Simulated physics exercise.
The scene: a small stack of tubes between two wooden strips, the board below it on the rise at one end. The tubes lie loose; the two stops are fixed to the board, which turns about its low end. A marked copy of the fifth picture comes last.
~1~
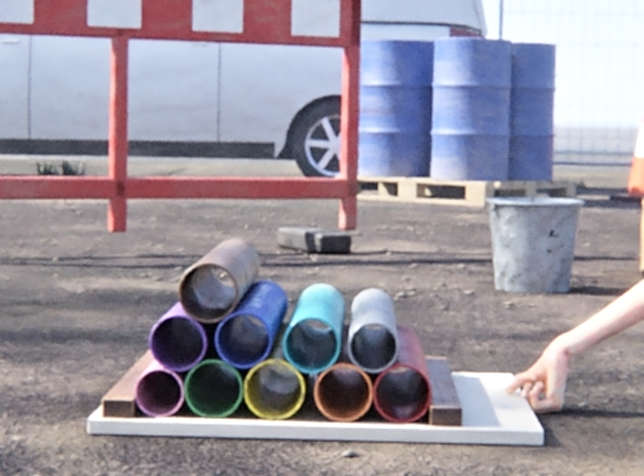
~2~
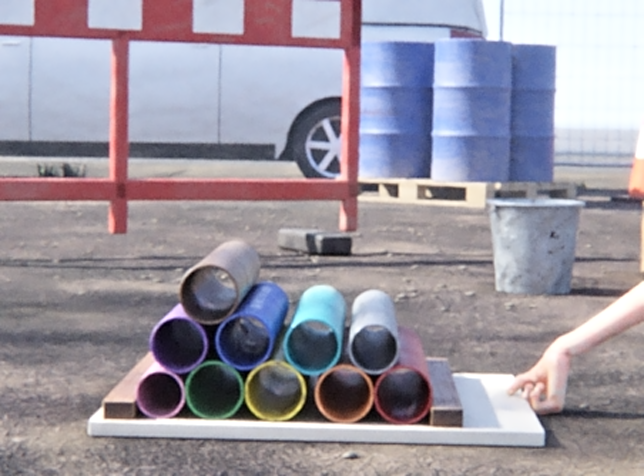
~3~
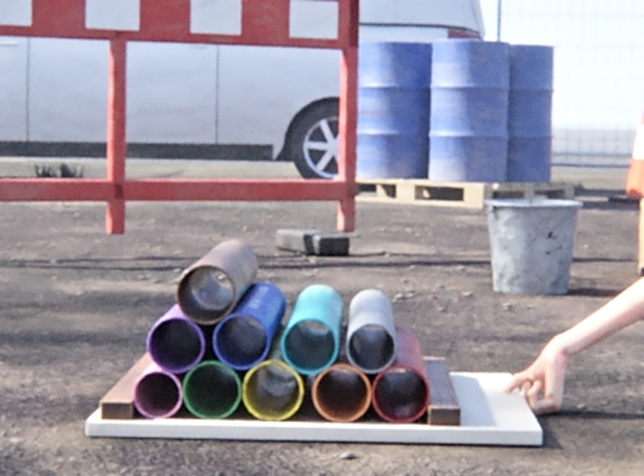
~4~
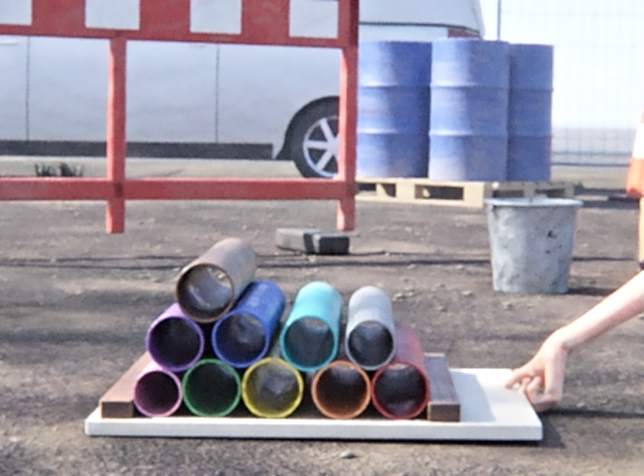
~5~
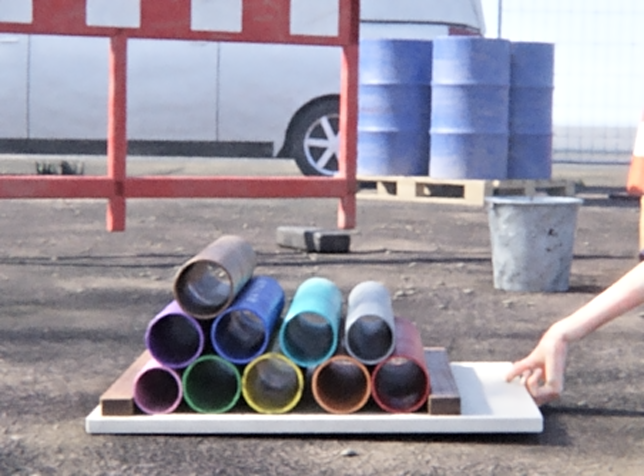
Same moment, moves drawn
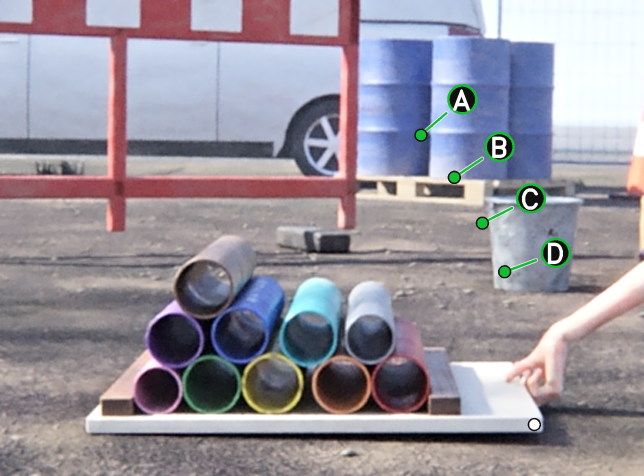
Coloured tubes stacked between wooden strips on a white board, a hand at the right slightly raising that end.
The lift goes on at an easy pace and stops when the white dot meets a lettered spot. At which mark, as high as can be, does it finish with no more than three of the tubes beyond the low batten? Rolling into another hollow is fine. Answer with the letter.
Lift it to C and no more.
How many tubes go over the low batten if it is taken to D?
It comes to two.
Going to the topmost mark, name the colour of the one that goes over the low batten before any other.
First is the purple one.
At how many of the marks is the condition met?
Two of them.
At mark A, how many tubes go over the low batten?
At A the number is five.
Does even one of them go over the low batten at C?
Yes, at C.
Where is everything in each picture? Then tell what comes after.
In the first picture, yellow tube (274, 390); orange tube (344, 393); red tube (403, 394).
In the second picture, red tube (404, 395); purple tube (179, 344).
In the third picture, board (319, 394); red tube (401, 394); grey tube (371, 348).
In the fourth picture, board (319, 390); green tube (211, 388).
In the fifth picture, board (320, 386); green tube (212, 385).
On the copy, A at (421, 135); B at (454, 177); C at (482, 223); D at (505, 272); the white dot at (534, 425).
On C. First, board at 17°.
Then, board at 28°.
Finally, board at 28°, two over the low batten (purple, brown).
By contrast, A five over the low batten; B five over the low batten; D two over the low batten (purple, brown).
